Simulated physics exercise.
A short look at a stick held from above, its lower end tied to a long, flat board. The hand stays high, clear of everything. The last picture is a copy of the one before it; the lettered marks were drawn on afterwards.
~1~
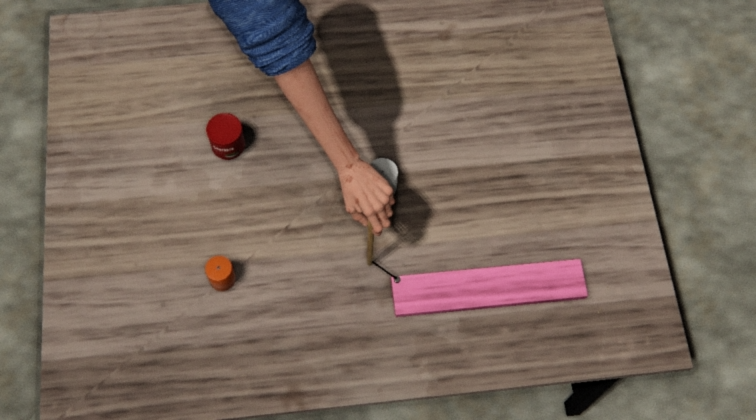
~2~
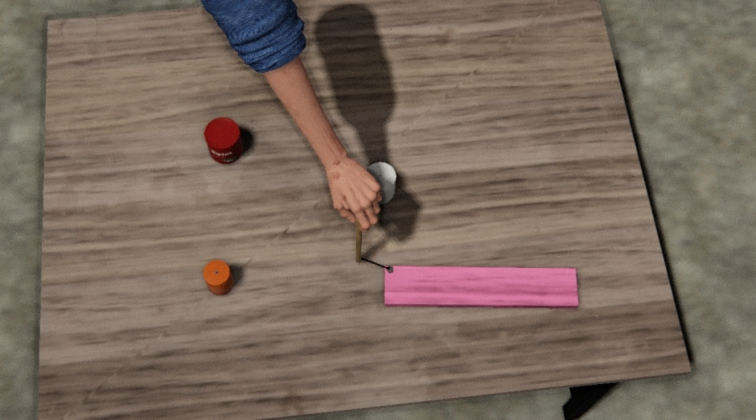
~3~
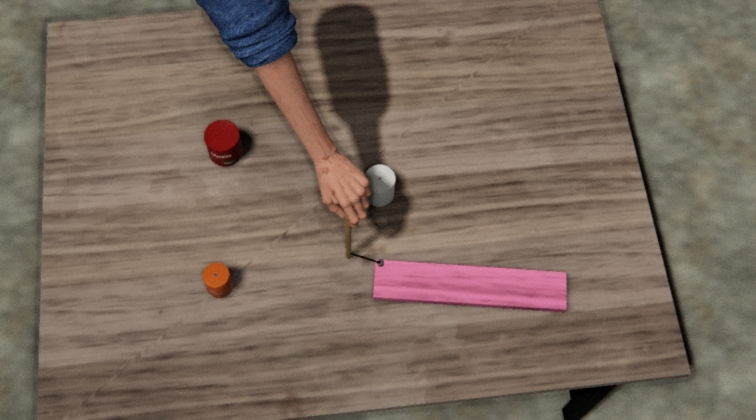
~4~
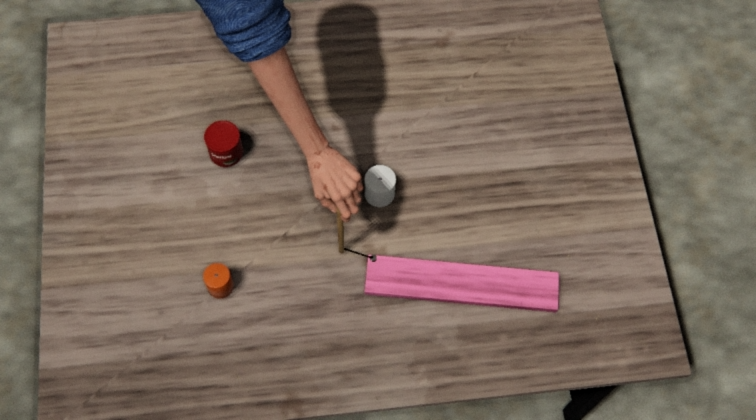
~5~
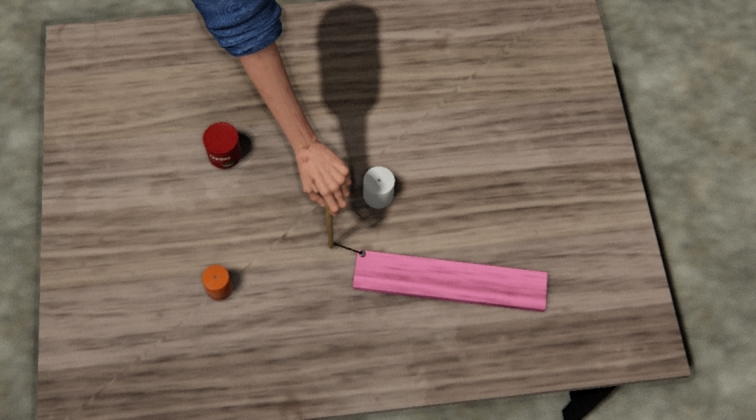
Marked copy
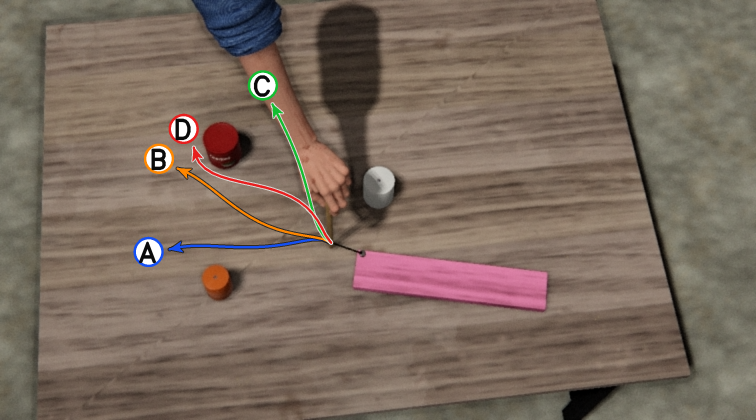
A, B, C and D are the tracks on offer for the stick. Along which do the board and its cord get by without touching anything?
With B nothing is hit.
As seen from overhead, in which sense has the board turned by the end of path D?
On that path, clockwise.
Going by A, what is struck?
It meets the orange candle.
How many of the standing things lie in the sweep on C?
In all, one.
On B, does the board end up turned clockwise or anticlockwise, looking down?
It turns clockwise.
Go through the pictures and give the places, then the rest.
White tin (382, 179); red jar (226, 137); orange candle (221, 274), in the first frame.
Pink board (481, 286); red jar (224, 141), in the second frame.
Pink board (470, 284); white tin (380, 186), in the third frame.
Pink board (463, 282); orange candle (219, 281), in the fourth frame.
Pink board (451, 279); red jar (223, 146); orange candle (218, 283); white tin (379, 188), in the fifth frame.
On the copy, A from (331, 243) via (246, 247) to (170, 249); B from (331, 243) via (243, 213) to (177, 169); C from (331, 243) via (302, 171) to (272, 104); D from (331, 243) via (265, 188) to (194, 147).
On B. First, foot of the stick (270, 227), middle of the board (389, 261).
Then, foot of the stick (217, 194), middle of the board (328, 239).
Finally, foot of the stick (174, 168), middle of the board (281, 216); nothing has been touched.
By contrast, A meets the orange candle; C meets the white tin; D meets the red jar.
